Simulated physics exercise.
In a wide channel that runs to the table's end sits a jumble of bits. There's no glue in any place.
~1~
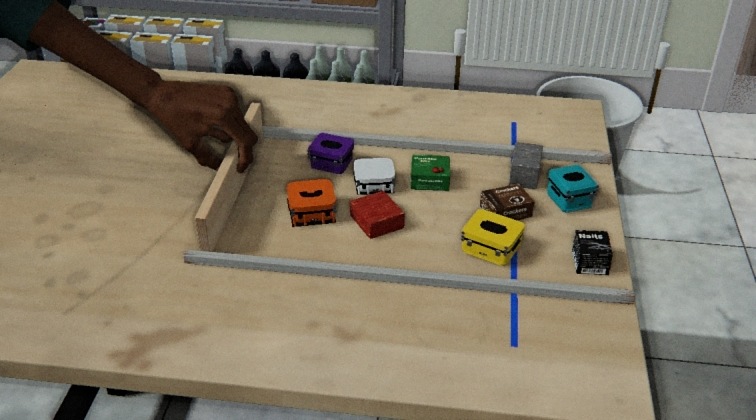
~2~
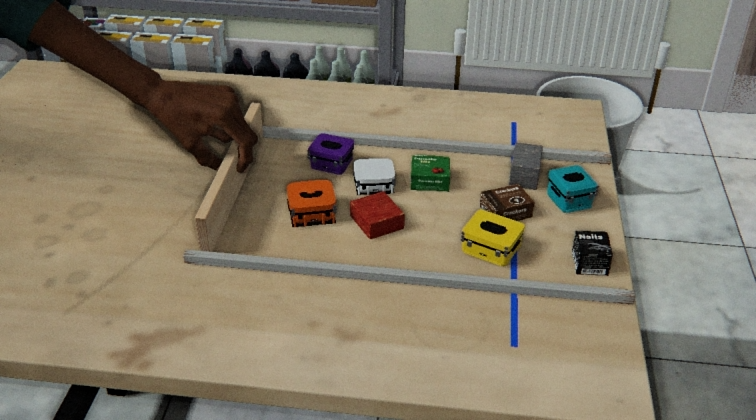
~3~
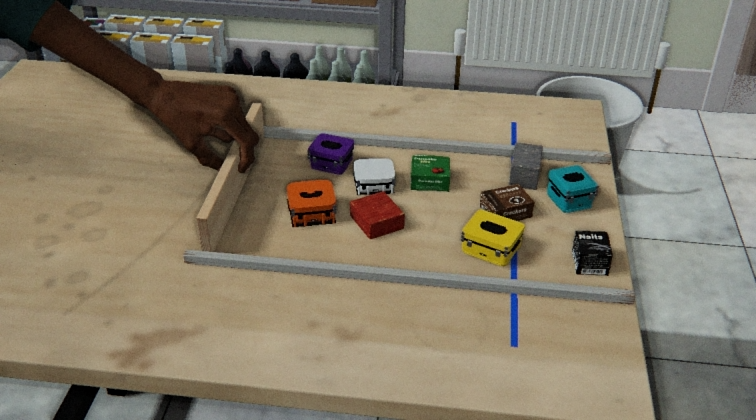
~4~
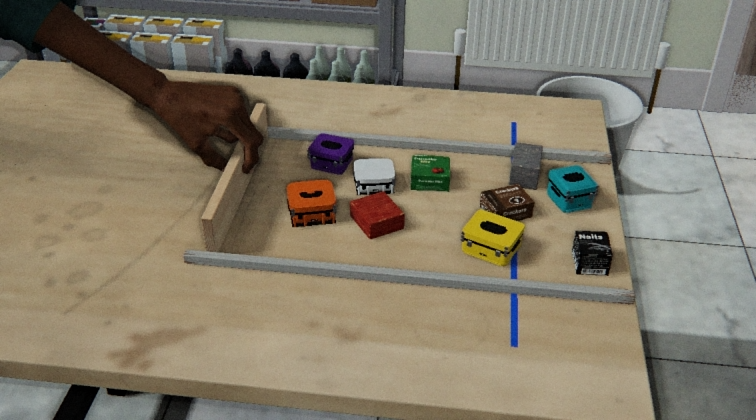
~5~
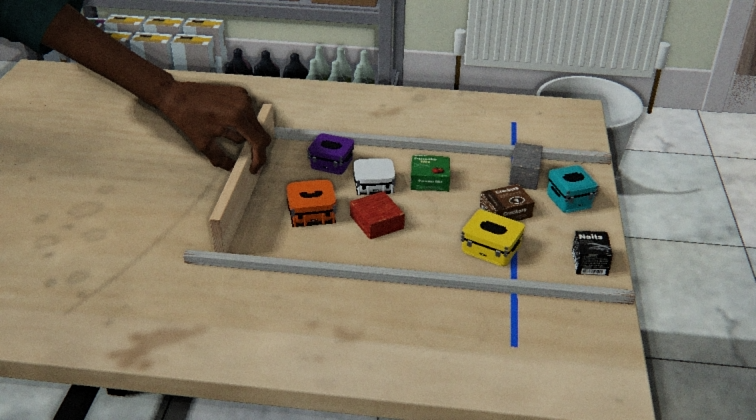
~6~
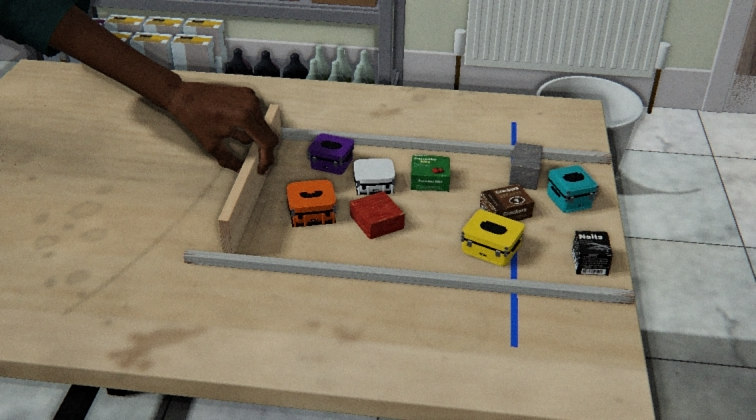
A hand grips an upright wooden board at the left end of a railed channel on a wooden table, viewed from a fixed angle above. Ahead of it lie purple, orange, white, red and green boxes, with yellow, brown, turquoise and black ones and a grey block farther right, around blue tape. The board first stays almost still, then slides slightly rightward, touching nothing, while the boxes remain in place.
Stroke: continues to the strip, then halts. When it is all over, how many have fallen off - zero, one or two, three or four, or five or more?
Once it stops, the band for pieces knocked off is one to two, pretty clearly.
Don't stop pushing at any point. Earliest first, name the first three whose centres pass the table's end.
They are the black box, then the yellow case, then the turquoise case.
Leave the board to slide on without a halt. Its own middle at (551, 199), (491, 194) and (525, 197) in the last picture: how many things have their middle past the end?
Counts: 3, 1, 3.
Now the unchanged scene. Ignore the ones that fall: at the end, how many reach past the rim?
So the number is 2.
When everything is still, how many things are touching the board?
Well, it touches 3.
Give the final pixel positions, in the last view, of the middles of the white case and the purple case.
The white case stops around (534, 193); the purple case around (534, 168).
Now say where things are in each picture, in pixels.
The first frame shows black box (592, 252); turquoise case (571, 189); grey block (526, 165); board (233, 173); tape (514, 215).
The second frame shows turquoise case (571, 189); green box (430, 173).
The third frame shows grey block (526, 166); yellow case (492, 239).
The fourth frame shows black box (592, 253); board (238, 174).
The fifth frame shows turquoise case (571, 189); brown box (507, 204).
The sixth frame shows black box (592, 253); turquoise case (571, 189); grey block (526, 166); board (254, 175); tape (514, 215).
Soon after, none off yet; black box at rest near (592, 253); turquoise case at rest near (571, 189); grey block at rest near (526, 166).
At rest, the number that fall off is one or two; fallen, black box.
